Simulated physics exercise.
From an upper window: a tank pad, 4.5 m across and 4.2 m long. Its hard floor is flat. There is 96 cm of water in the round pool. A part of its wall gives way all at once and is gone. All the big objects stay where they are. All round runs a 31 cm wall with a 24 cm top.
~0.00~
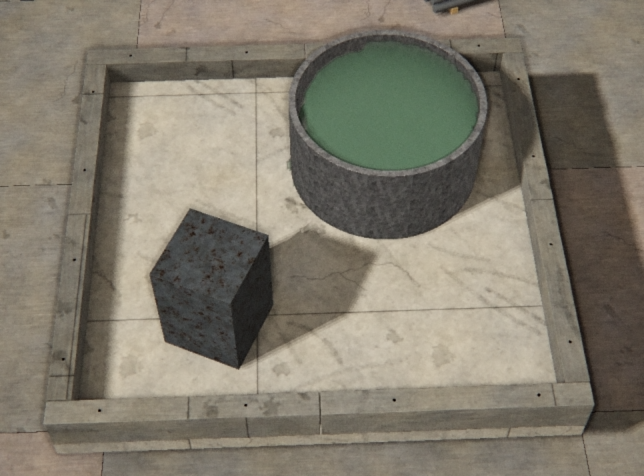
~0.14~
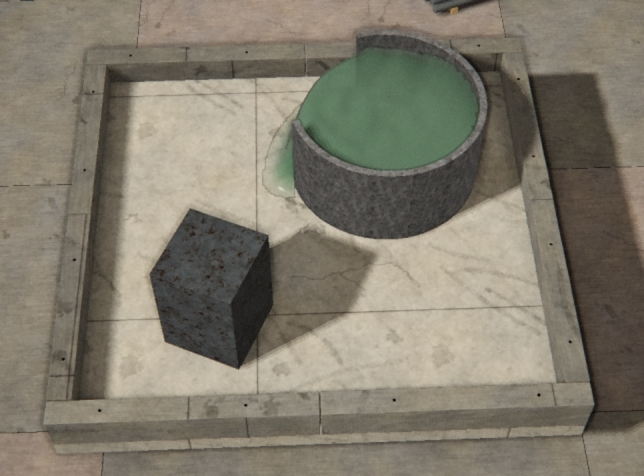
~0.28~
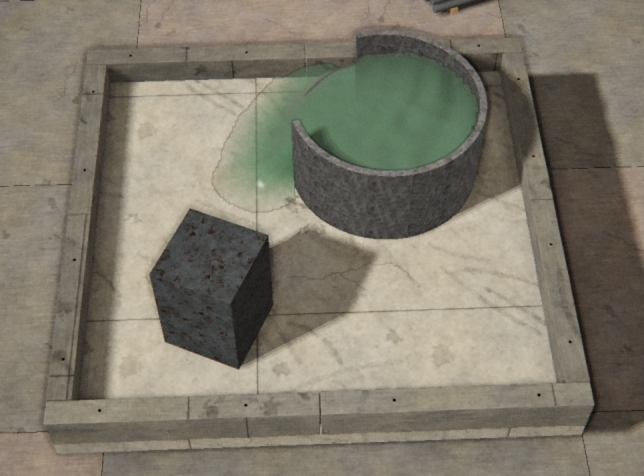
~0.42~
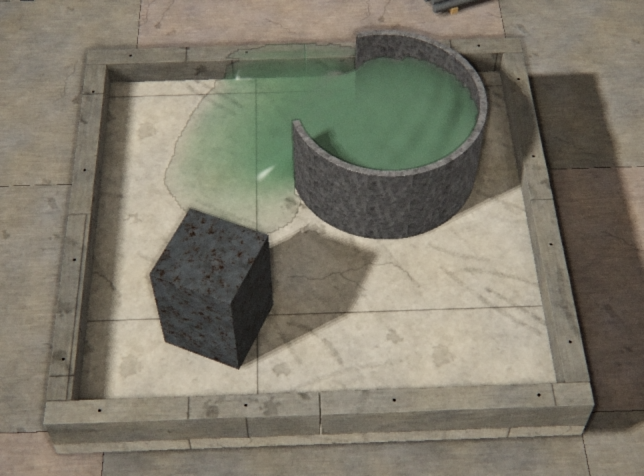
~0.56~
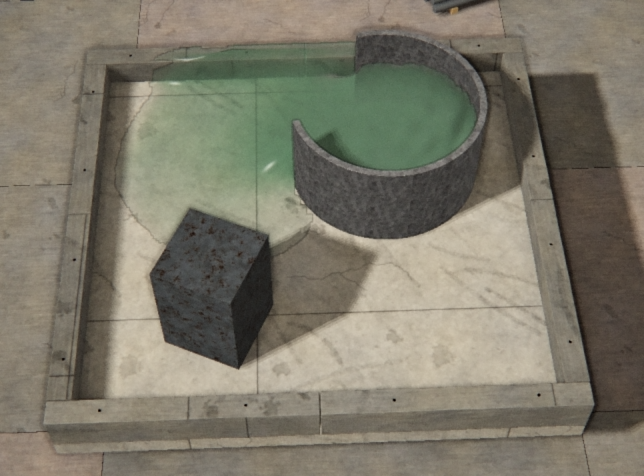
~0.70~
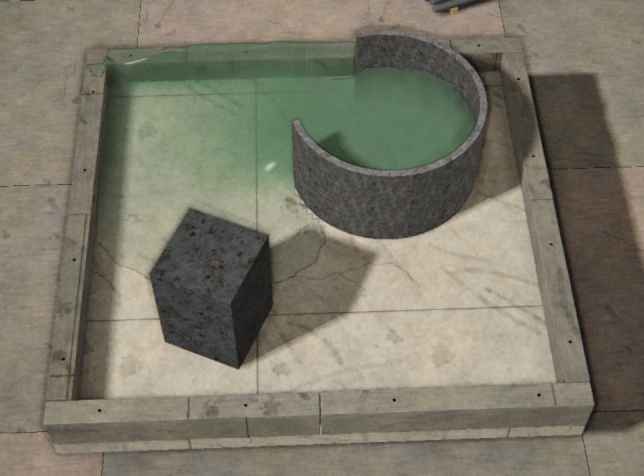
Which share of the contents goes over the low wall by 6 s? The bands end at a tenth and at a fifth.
Of the water, more than a fifth goes over.
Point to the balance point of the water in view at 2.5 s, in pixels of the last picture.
Near (250, 179).
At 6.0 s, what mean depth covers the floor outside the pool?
About 12 cm.
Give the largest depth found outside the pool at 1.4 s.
About 74 cm.
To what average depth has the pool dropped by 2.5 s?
Roughly 21 cm on average.
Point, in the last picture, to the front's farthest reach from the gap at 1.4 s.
At about (80, 414).
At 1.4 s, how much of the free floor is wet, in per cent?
About 50 per cent.
After 1.1 s water covers 45 % of the floor and is deepest (71 cm) near (107, 136); 3 % is over the wall.
After 1.4 s water covers 45 % of the floor and is deepest (74 cm) near (106, 148); 8 % is over the wall.
After 2.5 s water covers 55 % of the floor and is deepest (42 cm) near (100, 413); 20 % is over the wall.
After 4.0 s water covers 80 % of the floor and is deepest (36 cm) near (100, 413); 23 % is over the wall.
After 6.0 s water covers 80 % of the floor and is deepest (22 cm) near (530, 331); 24 % is over the wall.
